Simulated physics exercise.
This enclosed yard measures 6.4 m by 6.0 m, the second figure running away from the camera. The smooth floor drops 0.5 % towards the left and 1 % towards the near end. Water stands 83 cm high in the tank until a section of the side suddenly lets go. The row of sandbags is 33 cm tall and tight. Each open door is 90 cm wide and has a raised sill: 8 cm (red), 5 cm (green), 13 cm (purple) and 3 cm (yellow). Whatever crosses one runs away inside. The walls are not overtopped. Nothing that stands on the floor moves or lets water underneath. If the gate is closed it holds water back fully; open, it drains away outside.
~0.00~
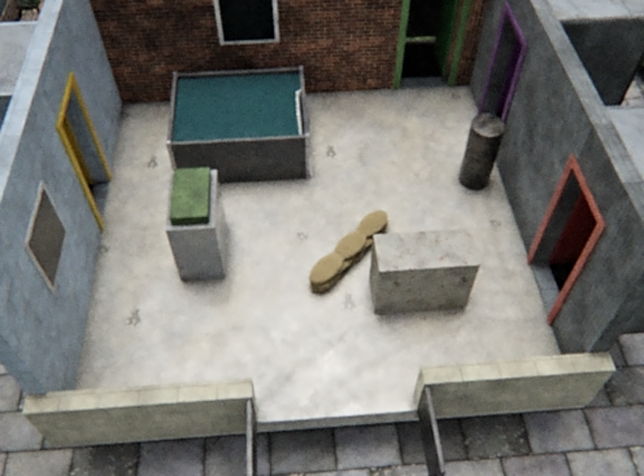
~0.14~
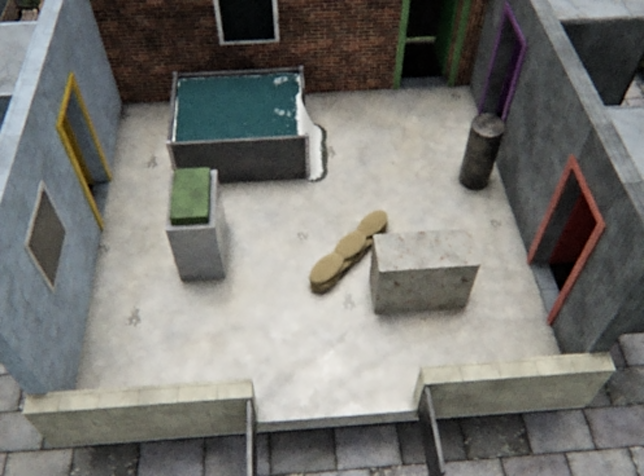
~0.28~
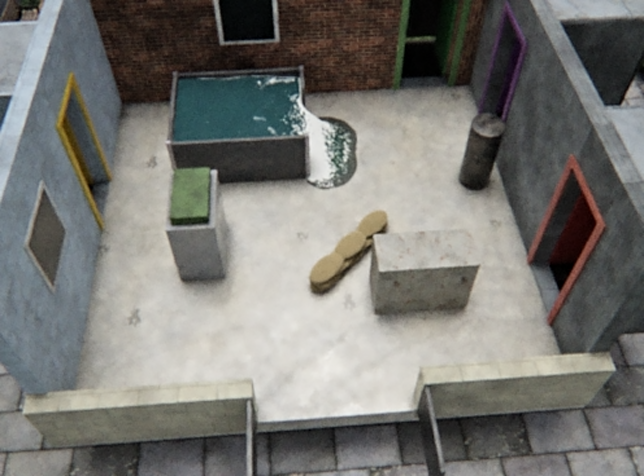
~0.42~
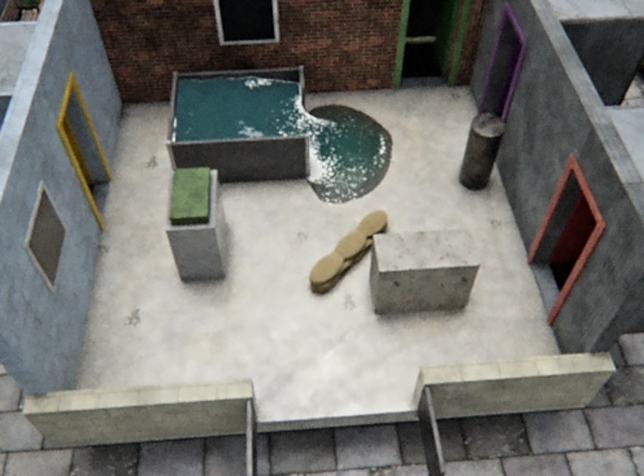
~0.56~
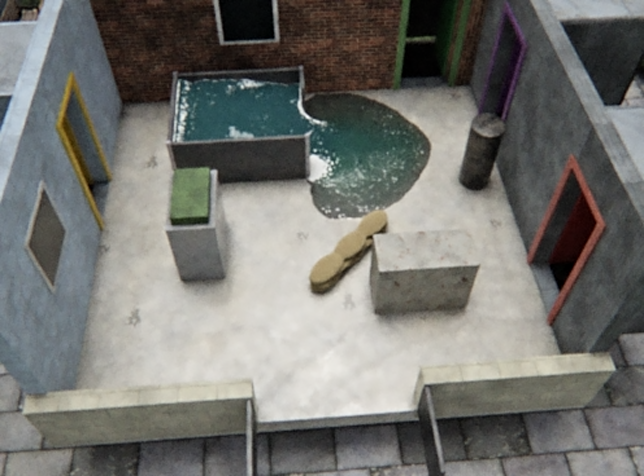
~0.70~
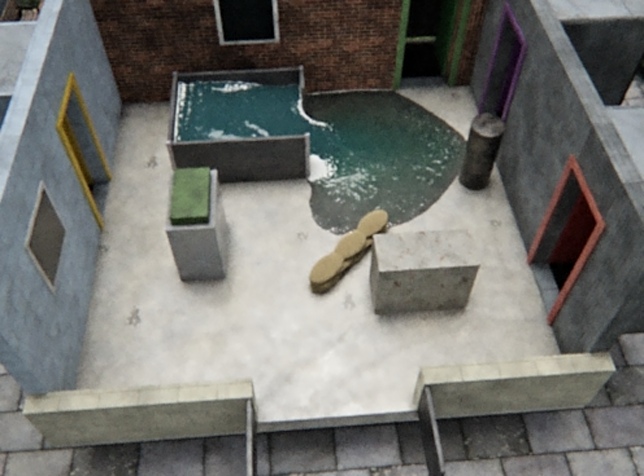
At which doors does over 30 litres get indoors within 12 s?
Within that time: At the red door it exceeds the limit; at the green door it exceeds the limit; at the purple door it passes the limit; at the yellow door it keeps below the limit.
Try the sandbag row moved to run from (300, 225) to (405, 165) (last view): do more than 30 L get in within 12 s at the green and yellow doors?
Then: Green above, yellow past it.
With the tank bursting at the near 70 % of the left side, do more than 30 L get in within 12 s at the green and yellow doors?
Then: Green below, yellow past it.
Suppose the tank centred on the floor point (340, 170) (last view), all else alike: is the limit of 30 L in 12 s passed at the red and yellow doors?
Then: Red past it, yellow past it.
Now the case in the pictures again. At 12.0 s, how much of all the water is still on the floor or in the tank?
Some 70 per cent remains.
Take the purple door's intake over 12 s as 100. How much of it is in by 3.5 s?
Some 90 per cent by then.
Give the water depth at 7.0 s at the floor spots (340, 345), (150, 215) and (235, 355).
About 6, 0 and 4 cm.
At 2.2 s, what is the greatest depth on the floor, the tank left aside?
Roughly 34 cm.
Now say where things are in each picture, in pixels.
In the first frame, the tank at (239, 108) is whole and still, 83 cm deep.
In the second frame, water pours out at (304, 137) and has run 0.7 m, to (312, 180); typically 9 cm deep outside, 83 cm at the tank's back.
In the third frame, water pours out at (304, 140) and has run 0.9 m, to (345, 127); typically 13 cm deep outside, 83 cm at the tank's back.
In the fourth frame, water pours out at (304, 141) and has run 1.4 m, to (384, 135); typically 10 cm deep outside, 82 cm at the tank's back.
In the fifth frame, the front is at (424, 140), 2.1 m from the gap at (304, 141); 4.3 m2 of floor is under water; 73 cm left at the back of the tank.
In the sixth frame, the front is at a hidden place, 2.7 m from the gap at (304, 142); 6.5 m2 of floor is under water; 70 cm left at the back of the tank.
After 1.4 s water covers 30 % of the floor and is deepest (39 cm) near (490, 161); red door not reached, green door 10 cm at the sill, 2 L in, purple door 26 cm at the sill, 52 L in, yellow door not reached.
After 2.2 s water covers 40 % of the floor and is deepest (34 cm) near (483, 139); red door 18 cm at the sill, 5 L in, green door 17 cm at the sill, 24 L in, purple door 36 cm at the sill, 167 L in, yellow door not reached.
After 3.5 s water covers 50 % of the floor and is deepest (30 cm) near (536, 382); red door 13 cm at the sill, 42 L in, green door 16 cm at the sill, 112 L in, purple door 22 cm at the sill, 274 L in, yellow door not reached.
After 7.0 s water covers 80 % of the floor and is deepest (15 cm) near (522, 383); red door 12 cm at the sill, 65 L in, green door 10 cm at the sill, 225 L in, purple door 10 cm at the sill, 297 L in, yellow door not reached.
After 12.0 s water covers 95 % of the floor and is deepest (10 cm) near (536, 382); red door 7 cm at the sill, 79 L in, green door 3 cm at the sill, 241 L in, purple door 4 cm at the sill, 298 L in, yellow door 7 cm at the sill, 8 L in.
